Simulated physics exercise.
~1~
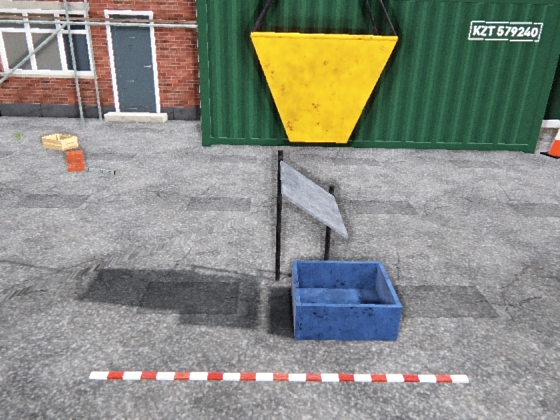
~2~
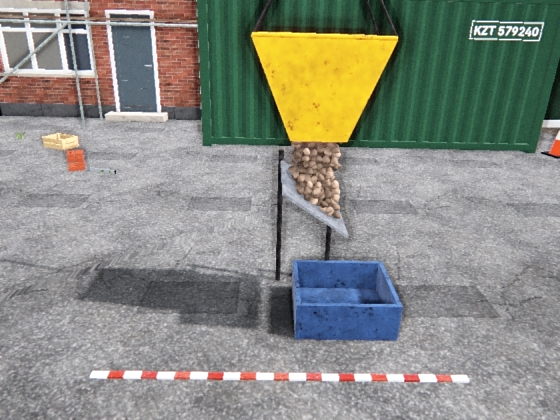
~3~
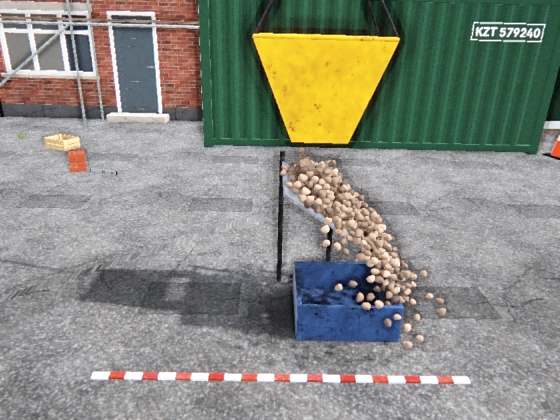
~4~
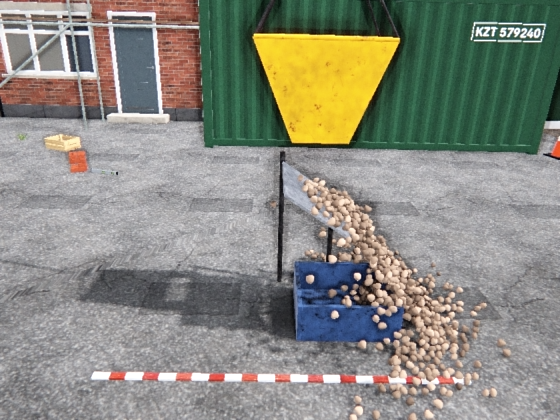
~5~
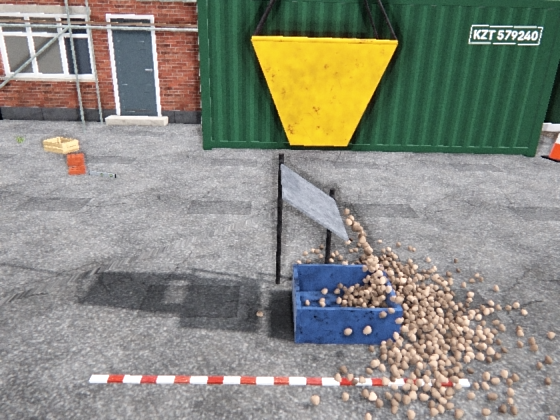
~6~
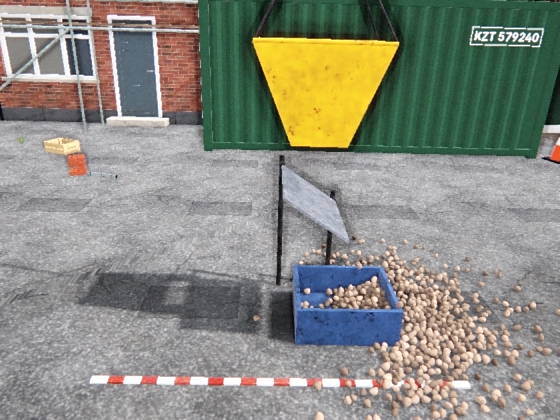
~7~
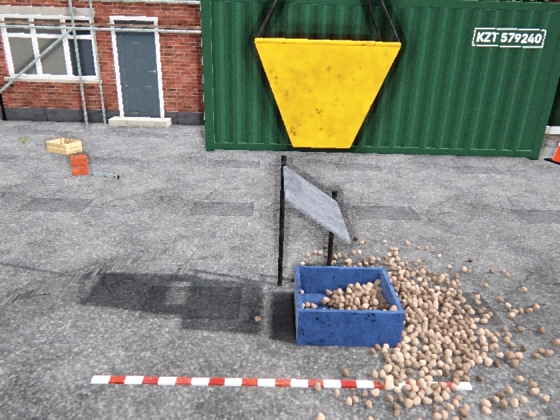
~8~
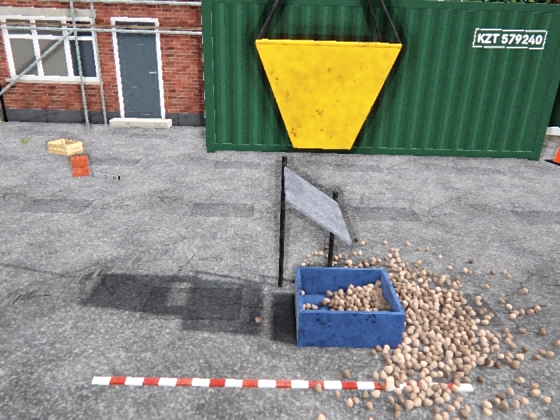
In a paved yard, stones drop from a yellow hopper, slide down a slope, and mostly miss the blue bin.
